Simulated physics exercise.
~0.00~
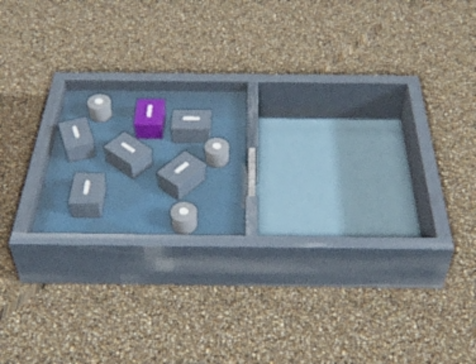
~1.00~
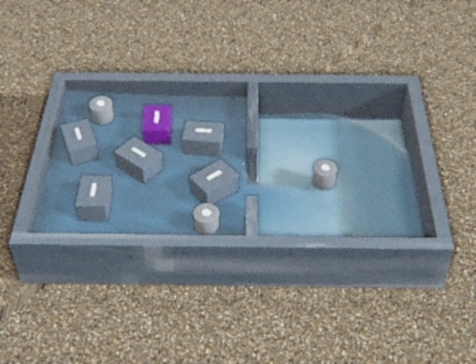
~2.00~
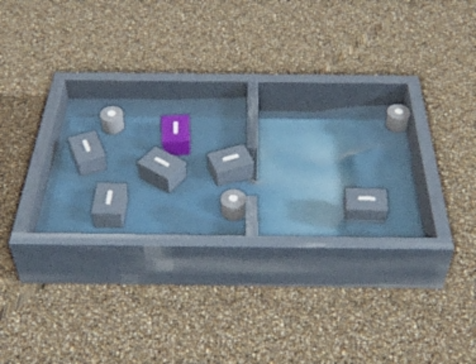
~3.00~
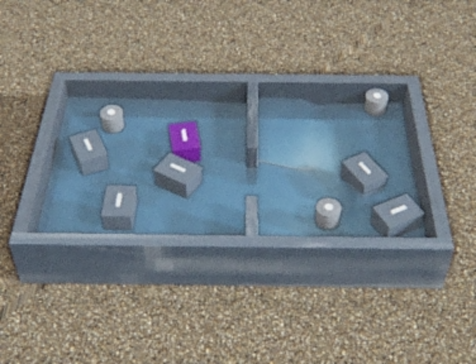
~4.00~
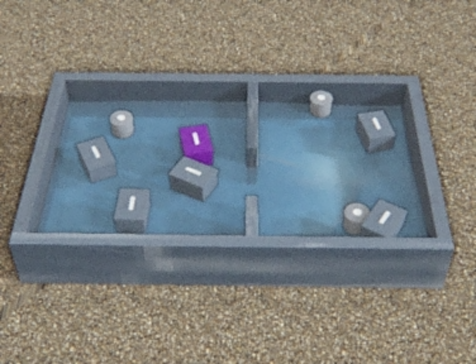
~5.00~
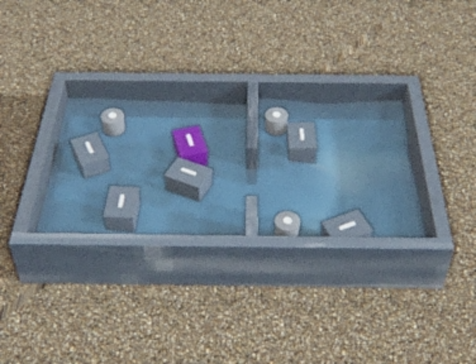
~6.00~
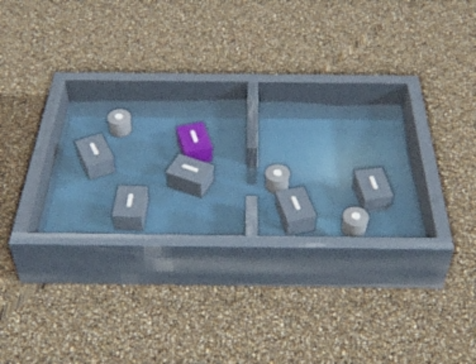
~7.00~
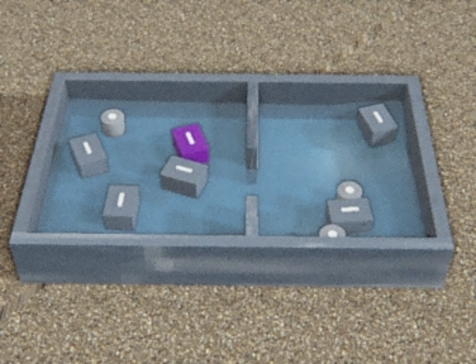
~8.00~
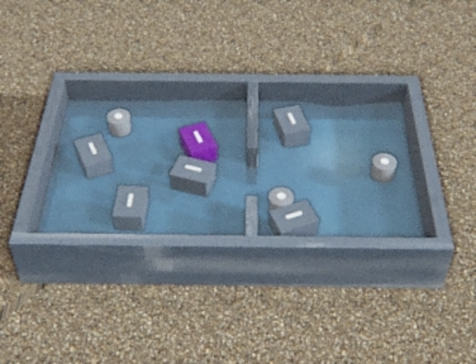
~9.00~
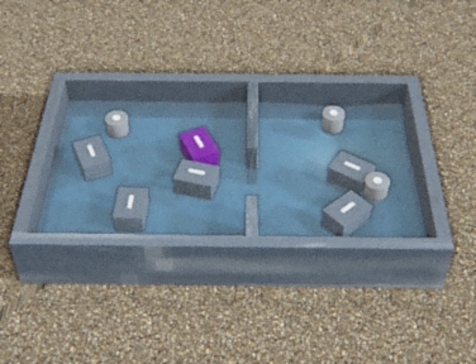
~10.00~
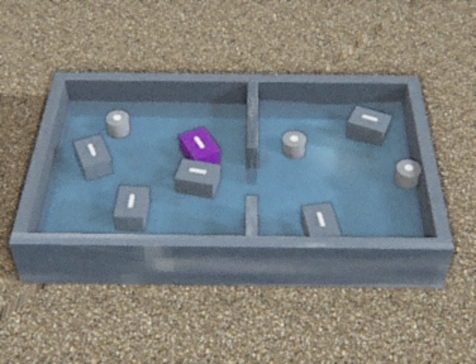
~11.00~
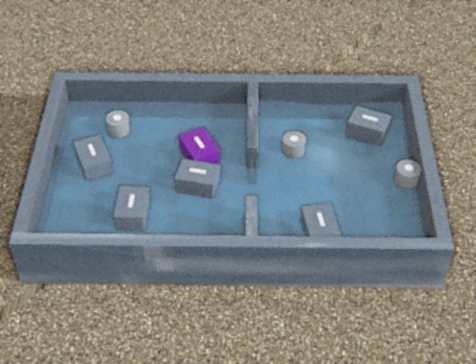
In the video, water flows through an opening in a basin's divider, carrying two gray blocks and two round tubs from left to right, where they circulate. The purple block drifts slightly right among the others but ends afloat left of the divider.
